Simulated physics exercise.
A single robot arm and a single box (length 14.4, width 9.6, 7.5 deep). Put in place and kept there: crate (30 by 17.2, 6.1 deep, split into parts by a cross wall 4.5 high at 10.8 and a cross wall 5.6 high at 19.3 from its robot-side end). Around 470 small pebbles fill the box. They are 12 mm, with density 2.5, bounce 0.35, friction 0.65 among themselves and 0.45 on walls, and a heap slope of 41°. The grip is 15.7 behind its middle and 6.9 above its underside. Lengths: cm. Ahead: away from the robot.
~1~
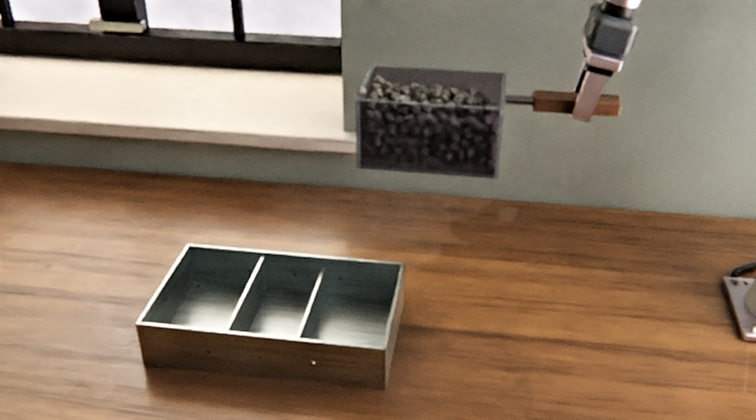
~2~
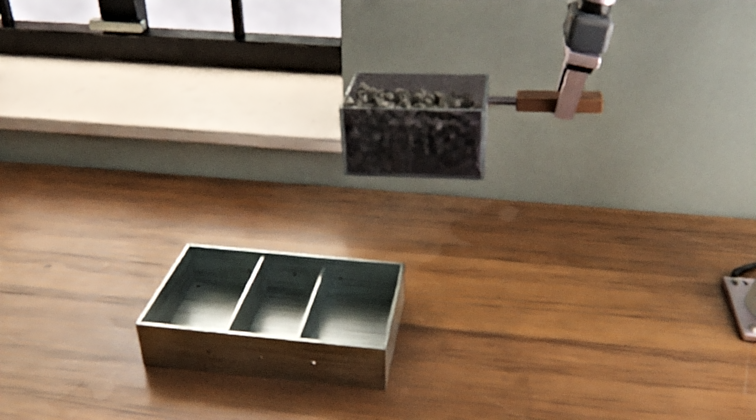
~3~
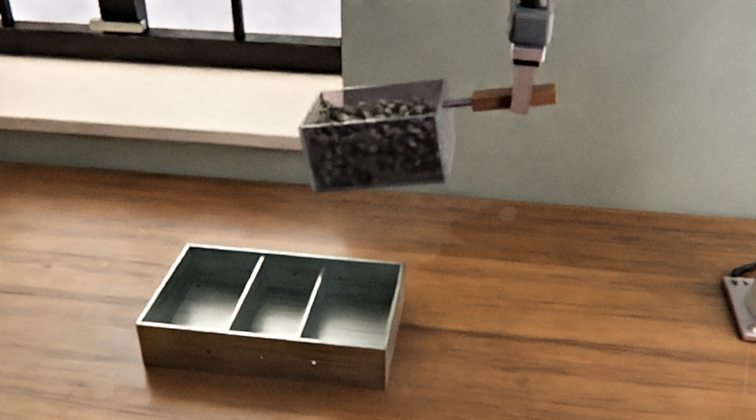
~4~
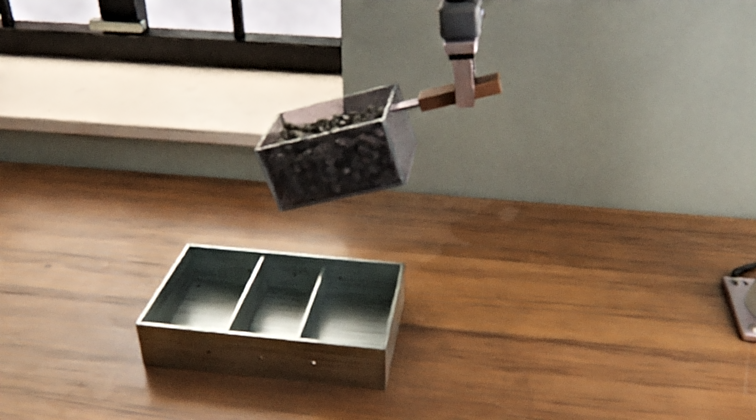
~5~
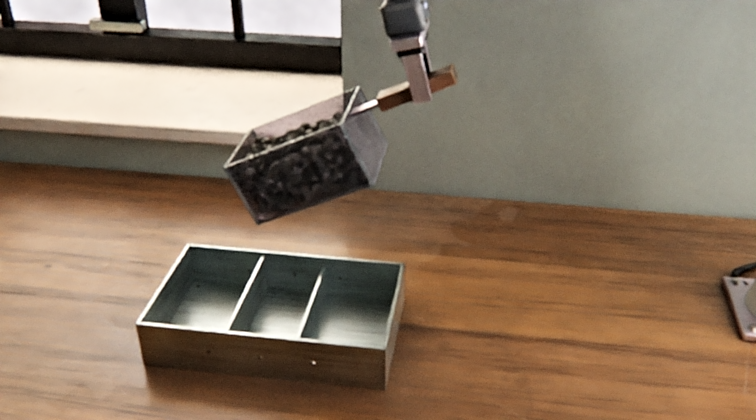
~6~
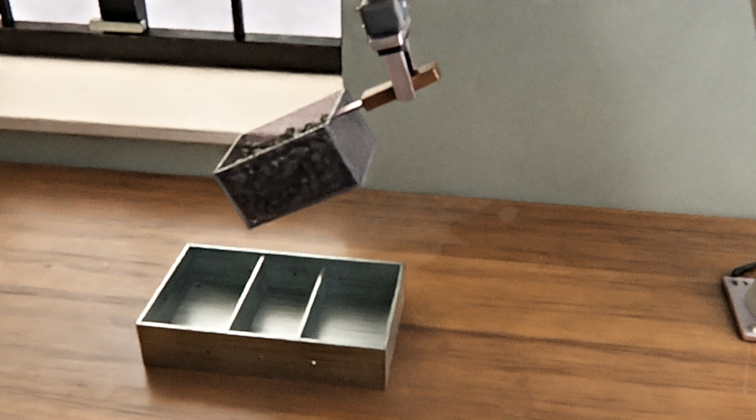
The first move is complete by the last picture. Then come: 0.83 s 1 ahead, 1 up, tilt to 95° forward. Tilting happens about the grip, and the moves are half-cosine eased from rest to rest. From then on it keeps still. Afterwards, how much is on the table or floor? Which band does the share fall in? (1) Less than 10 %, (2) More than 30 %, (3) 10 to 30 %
Option 1: Less than 10 %.
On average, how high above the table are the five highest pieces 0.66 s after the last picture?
Roughly 28 cm above the table.
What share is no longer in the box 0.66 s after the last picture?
About 5 per cent.
Then, 0.33 s later, tilted 51° forward, highest piece 28 above the table; 473 in the box.
Then, 0.66 s later, tilted 89° forward, highest piece 27 above the table; 452 in the box, 11 in the robot-side part, 10 in flight or on a rim.
Then, 1.03 s later, tilted 95° forward, highest piece 26 above the table; 315 in the box, 142 in the robot-side part, 16 in flight or on a rim.
Then, 2.08 s later, tilted 95° forward, highest piece 22 above the table; 289 in the robot-side part, 184 in the box.
At rest, 289 in the robot-side part, 184 in the box. That is 0 % on the table or floor.
